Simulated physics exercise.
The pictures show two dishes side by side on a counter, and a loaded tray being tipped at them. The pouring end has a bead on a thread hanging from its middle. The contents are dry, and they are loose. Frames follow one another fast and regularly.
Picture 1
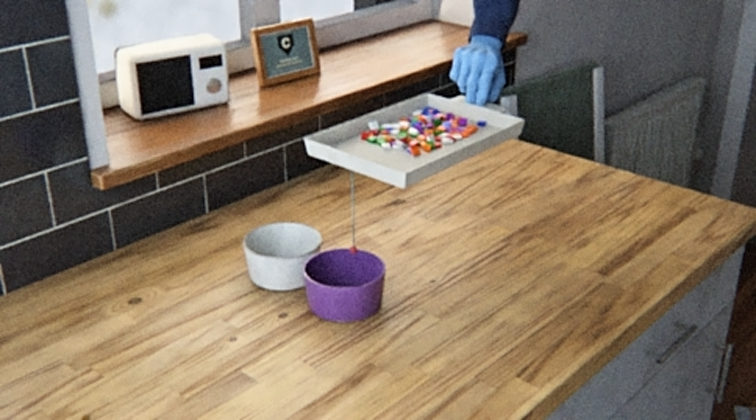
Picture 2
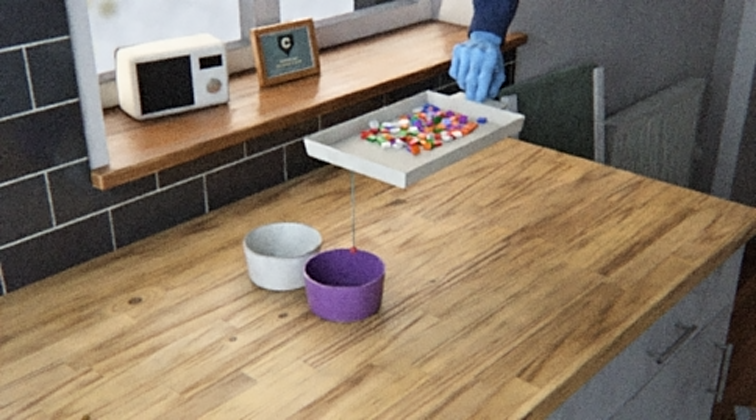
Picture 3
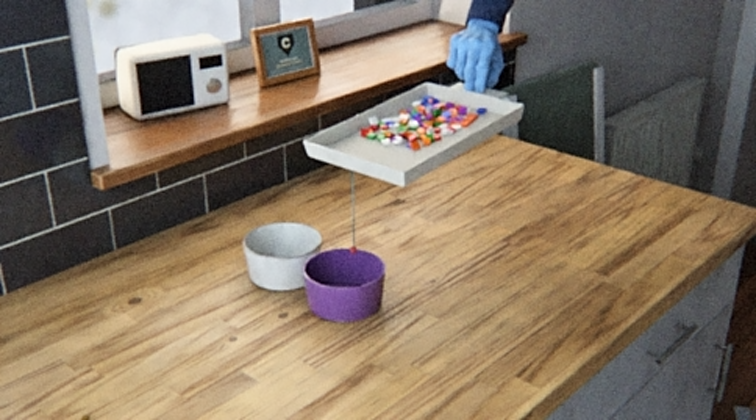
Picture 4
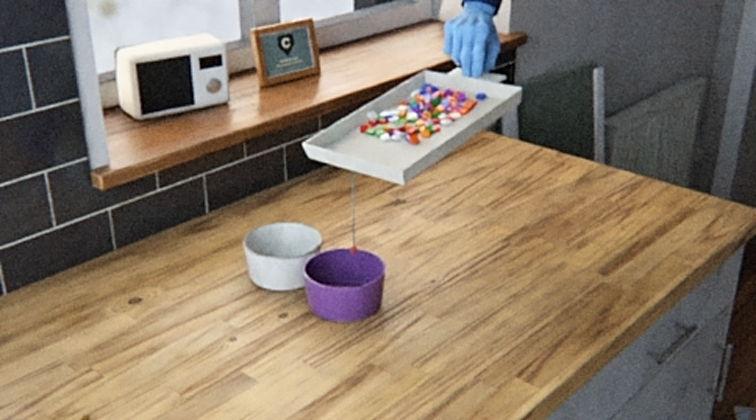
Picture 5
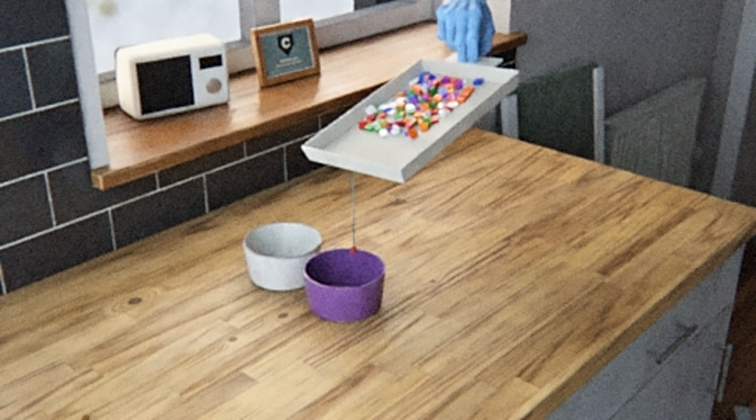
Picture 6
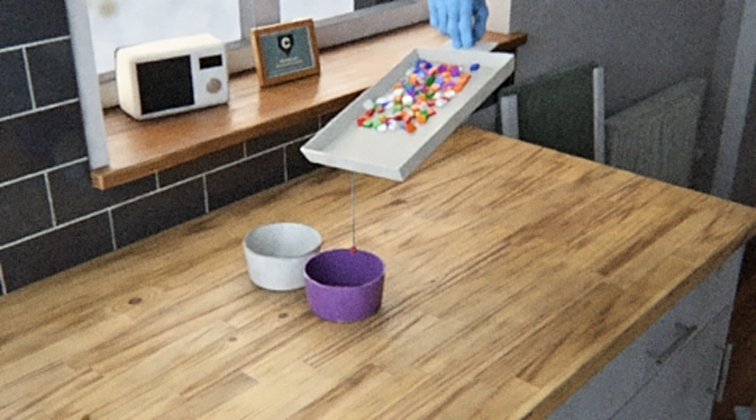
On a wooden kitchen counter, a blue-gloved hand held a pale tray of colourful little pieces above a grey dish and a purple one, then gradually raised its far end, tilting the tray toward the dishes.
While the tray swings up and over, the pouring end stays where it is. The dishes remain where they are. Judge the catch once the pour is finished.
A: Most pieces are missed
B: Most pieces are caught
B, most pieces are caught.
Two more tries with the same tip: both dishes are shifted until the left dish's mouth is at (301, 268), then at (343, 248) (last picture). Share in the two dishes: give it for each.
First position: Some 50 %; second position: Some 50 %.
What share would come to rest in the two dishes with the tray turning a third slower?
That comes out at roughly 80 per cent.
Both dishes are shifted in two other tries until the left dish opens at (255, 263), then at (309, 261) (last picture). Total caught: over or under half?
At place one not up to half; at place two in excess of half.
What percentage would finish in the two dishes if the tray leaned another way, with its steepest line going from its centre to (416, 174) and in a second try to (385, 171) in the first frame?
0 % then 30 %, roughly.
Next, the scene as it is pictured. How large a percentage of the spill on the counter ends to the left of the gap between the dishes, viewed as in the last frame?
It amounts to some 70 percent.
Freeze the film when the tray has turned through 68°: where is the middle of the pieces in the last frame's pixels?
Roughly at (325, 151).
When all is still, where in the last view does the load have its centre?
The centre comes to rest near (293, 277).
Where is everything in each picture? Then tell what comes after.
Corners of the pouring end near (309, 139) and (404, 172), level; middle of the load near (429, 131), mosaic tiles; left dish near (254, 267); right dish near (316, 298); bead on its thread near (354, 250), in the first picture.
Corners of the pouring end near (308, 139) and (404, 171), level; middle of the load near (429, 129), in the second picture.
Corners of the pouring end near (307, 141) and (403, 170), tipped barely, lowest at the left corner; middle of the load near (429, 123), in the third picture.
Corners of the pouring end near (306, 143) and (401, 169), tipped a little, lowest at the left corner; middle of the load near (428, 114), in the fourth picture.
Corners of the pouring end near (305, 145) and (399, 168), tipped clearly, lowest at the left corner; middle of the load near (425, 104), in the fifth picture.
Corners of the pouring end near (305, 148) and (397, 167), tipped clearly, lowest at the left corner; middle of the load near (422, 95); left dish near (254, 267); right dish near (316, 298), in the sixth picture.
Shortly afterwards, tray tipped steeply; all but a few on the tray; only a few in the air.
Next, tray tipped past a quarter turn; near a third on the tray; a little in the right dish; near a quarter in the left dish; a little outside both; a little in the air.
Some moments later, tray tipped past a quarter turn; near a quarter in the right dish; near half in the left dish; near a quarter outside both.
In the end, tray tipped past a quarter turn; near a quarter in the right dish; near half in the left dish; near a quarter outside both.
